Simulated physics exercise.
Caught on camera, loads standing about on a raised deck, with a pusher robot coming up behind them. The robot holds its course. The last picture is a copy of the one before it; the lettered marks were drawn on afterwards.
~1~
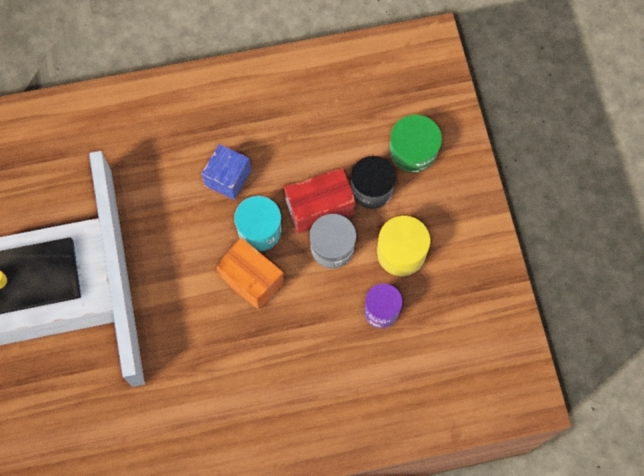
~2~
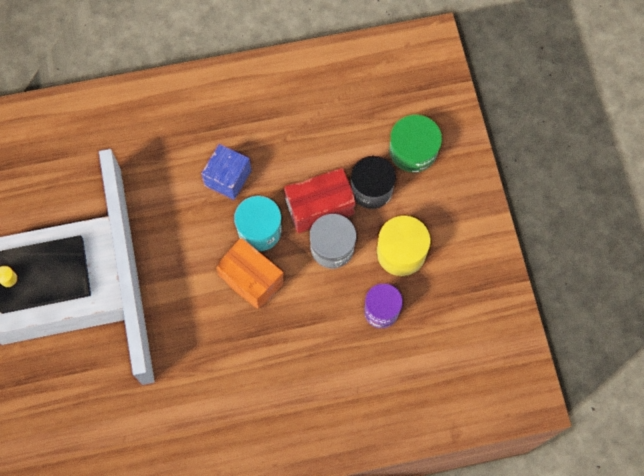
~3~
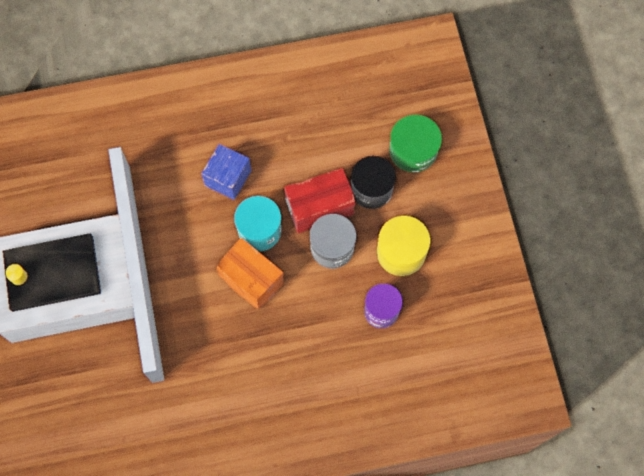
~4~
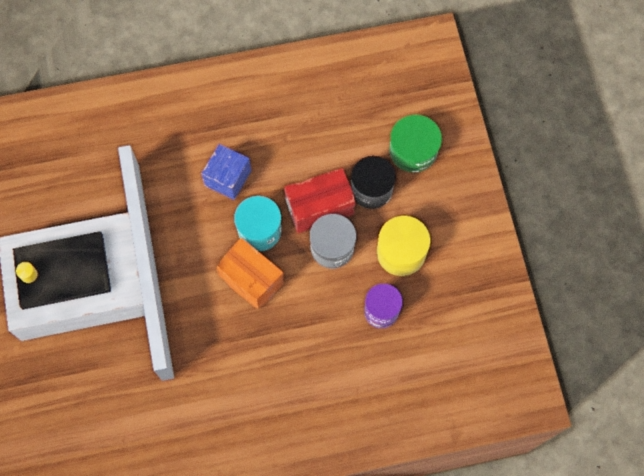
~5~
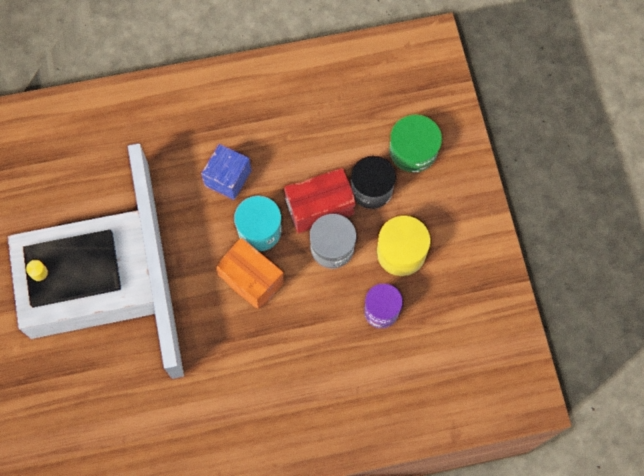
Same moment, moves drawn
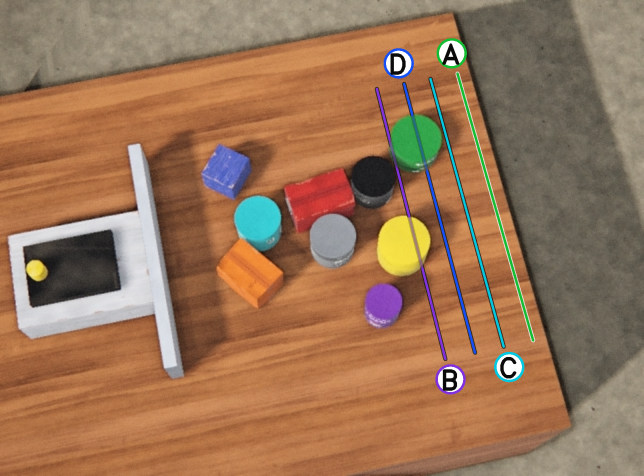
White pusher robot with a wide front blade edging slowly right across a wooden deck towards a motionless cluster of coloured blocks and cylinders.
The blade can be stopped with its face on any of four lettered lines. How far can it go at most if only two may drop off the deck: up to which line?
D is the last line within the limit.
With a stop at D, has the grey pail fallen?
No.
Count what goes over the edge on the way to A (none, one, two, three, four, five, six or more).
In all, six or more.
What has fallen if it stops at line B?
The black pail goes over.
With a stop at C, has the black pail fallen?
Yes.
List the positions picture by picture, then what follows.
In the first frame, purple pail (383, 307); grey pail (333, 242); turquoise pail (259, 224).
In the second frame, robot (48, 272); yellow canister (403, 246).
In the third frame, robot (58, 270); orange box (250, 275).
In the fourth frame, robot (69, 268); blue crate (227, 172).
In the fifth frame, robot (79, 266); purple pail (383, 307); grey pail (333, 242); turquoise pail (259, 224).
On the marked copy, A at (494, 201); B at (410, 218); C at (465, 207); D at (438, 212).
Taking D. A third of the way, robot (185, 245); black pail (381, 180); blue crate (270, 156).
Two thirds of the way, robot (288, 225); black pail (478, 161); green pail (430, 131).
When it is over, robot (368, 209); black pail over the edge; red parcel over the edge; two fallen.
As for the rest, A drops nine; B is within the limit but short; C drops five.
